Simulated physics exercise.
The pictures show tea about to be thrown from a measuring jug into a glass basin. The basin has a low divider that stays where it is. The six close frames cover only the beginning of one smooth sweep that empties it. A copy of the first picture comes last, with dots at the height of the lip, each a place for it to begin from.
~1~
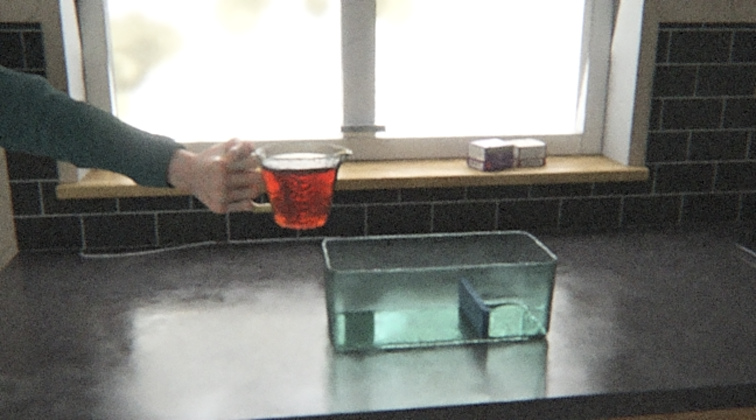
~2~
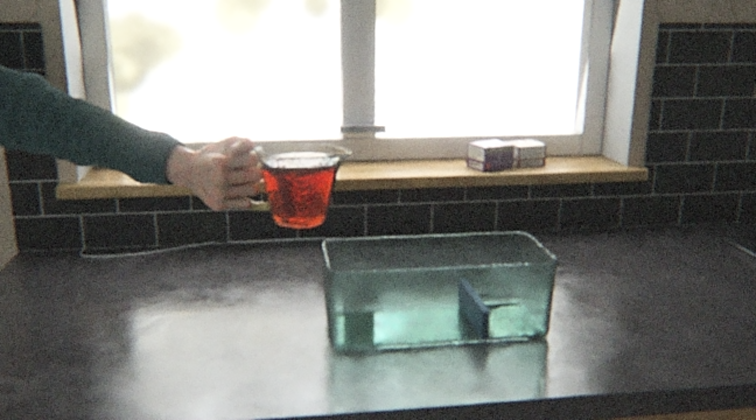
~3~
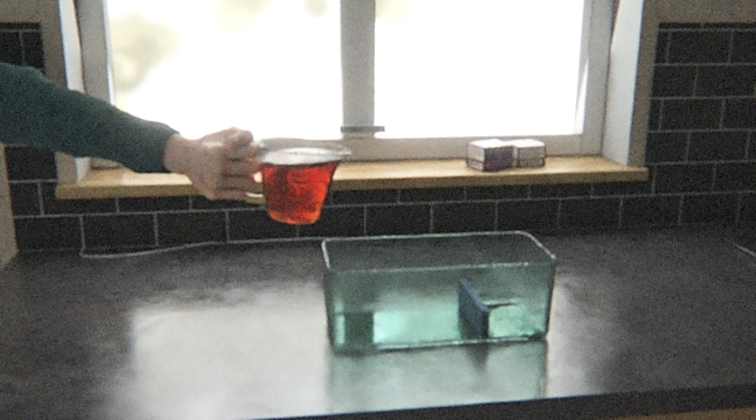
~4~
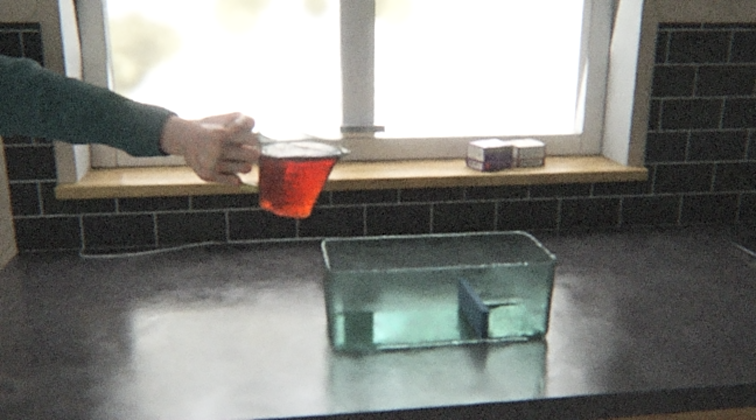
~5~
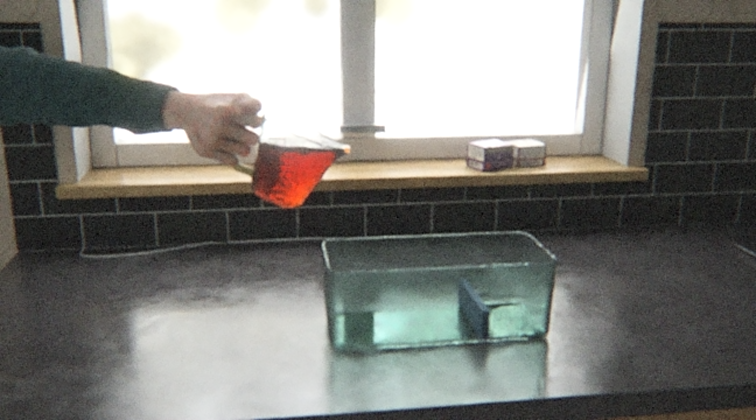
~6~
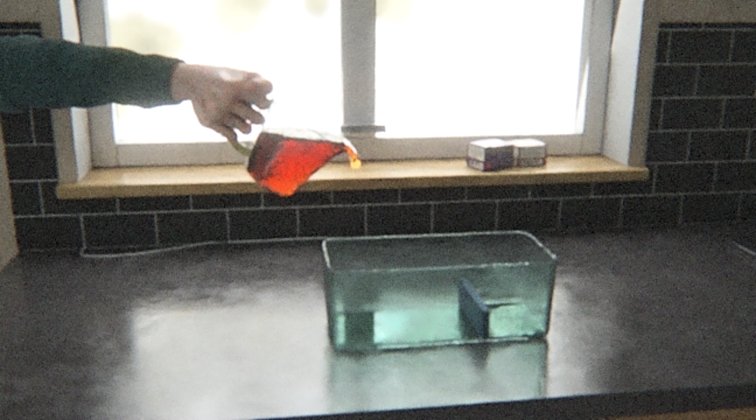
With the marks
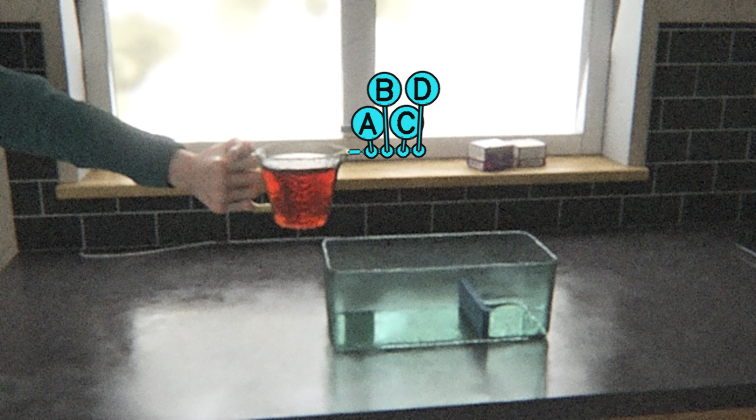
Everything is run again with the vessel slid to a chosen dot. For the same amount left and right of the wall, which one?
Use place C.
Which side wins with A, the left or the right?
The left side.
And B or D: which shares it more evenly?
Place D.
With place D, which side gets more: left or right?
The right side.
In cyan, A at (371, 151); B at (387, 151); C at (403, 150); D at (418, 150).
With A, about 88 % ends left of the wall and 6 % right of it; 6 % is lost outside.
With B, about 90 % ends left of the wall and 7 % right of it; 3 % is lost outside.
With C, about 47 % ends left of the wall and 50 % right of it; 3 % is lost outside.
With D, about 19 % ends left of the wall and 78 % right of it; 3 % is lost outside.
